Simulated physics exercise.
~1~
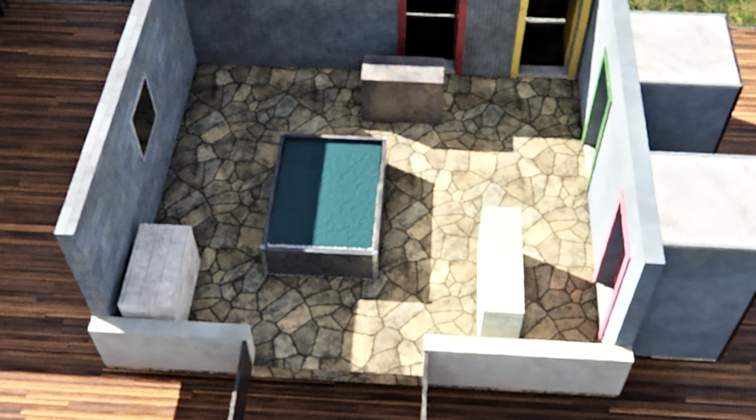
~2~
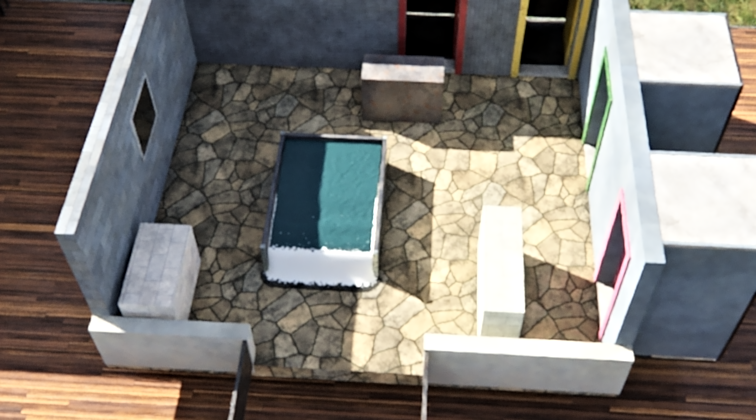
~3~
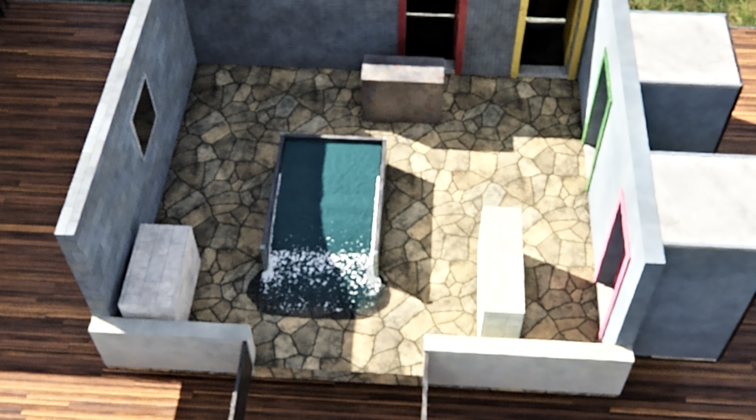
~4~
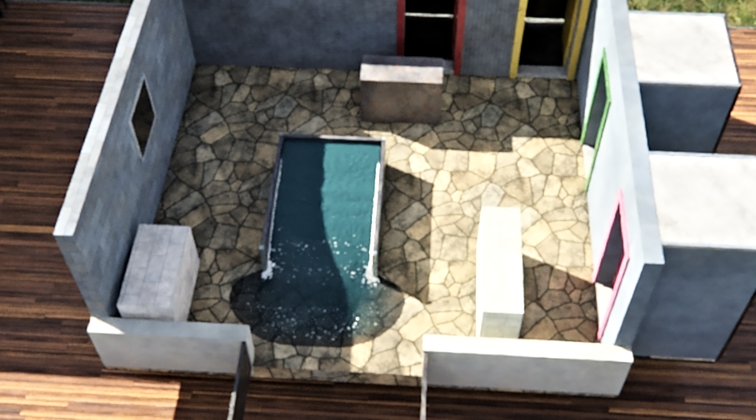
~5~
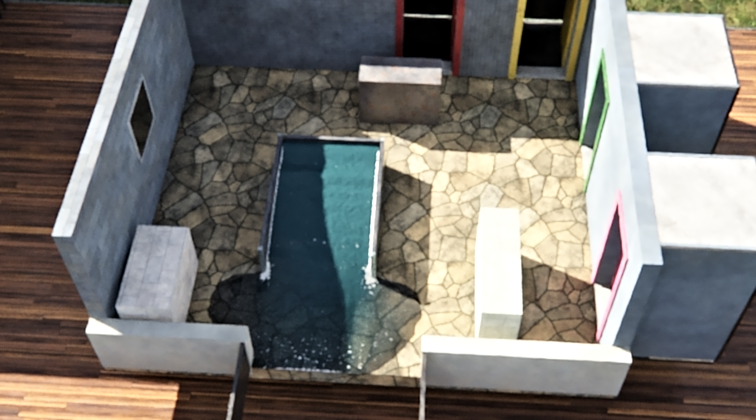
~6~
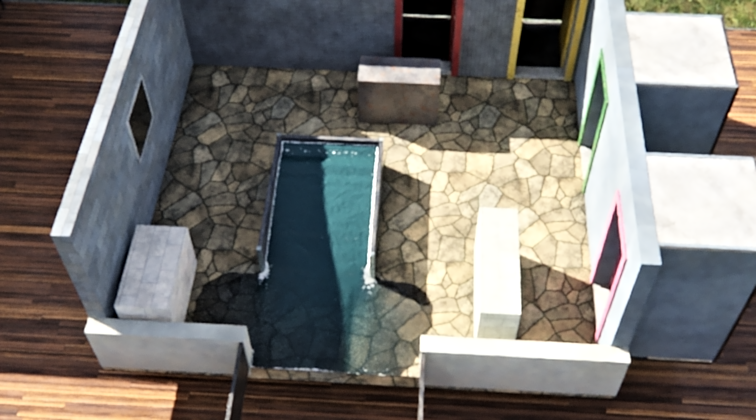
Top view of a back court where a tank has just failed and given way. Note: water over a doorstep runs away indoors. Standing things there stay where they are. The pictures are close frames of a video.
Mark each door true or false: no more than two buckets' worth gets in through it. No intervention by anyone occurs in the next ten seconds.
Green door: True, red door: True, pink door: True, yellow door: True.
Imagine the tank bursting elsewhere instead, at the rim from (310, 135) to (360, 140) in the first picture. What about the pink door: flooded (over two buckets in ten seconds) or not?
Honestly, the pink door comes in lower.
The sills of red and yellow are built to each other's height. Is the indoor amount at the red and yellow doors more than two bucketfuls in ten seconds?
Well, the red one remains within the limit and the yellow one remains within the limit.
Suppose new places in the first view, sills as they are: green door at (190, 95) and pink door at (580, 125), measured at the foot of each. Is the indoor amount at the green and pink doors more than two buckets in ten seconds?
As I see it, the green door does not reach it and the pink door does not reach it.
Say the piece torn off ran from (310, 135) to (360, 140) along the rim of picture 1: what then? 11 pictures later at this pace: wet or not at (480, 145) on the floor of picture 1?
Answer: Flooded.
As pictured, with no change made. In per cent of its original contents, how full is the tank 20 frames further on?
22 percent or so.
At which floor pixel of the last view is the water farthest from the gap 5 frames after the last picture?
Roughly at (120, 345).
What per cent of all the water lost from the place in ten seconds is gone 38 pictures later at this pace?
My reading is about 90 per cent.
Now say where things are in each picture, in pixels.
In the first picture, the tank at (327, 194) is whole and still.
In the second picture, water pours out at (321, 267) and has run to (267, 277).
In the third picture, water pours out at (321, 268) and has run to (253, 290).
In the fourth picture, the front is at (241, 311), out from the gap at (320, 269).
In the fifth picture, water pours out at (319, 270) and has run to a hidden place.
In the sixth picture, the front is at a hidden place, out from the gap at (317, 270).
A moment on, water covers 15 % of the floor; the green door not reached, the red door not reached, the pink door not reached, the yellow door not reached.
Next, water covers 20 % of the floor; the green door not reached, the red door not reached, the pink door not reached, the yellow door not reached.
Then, water covers 30 % of the floor; the green door not reached, the red door not reached, the pink door wet at the sill, nothing in, the yellow door not reached.
Later, water covers 40 % of the floor; the green door not reached, the red door not reached, the pink door wet at the sill, nothing in, the yellow door not reached.
In the end, water covers 40 % of the floor; the green door not reached, the red door not reached, the pink door wet at the sill, nothing in, the yellow door not reached.
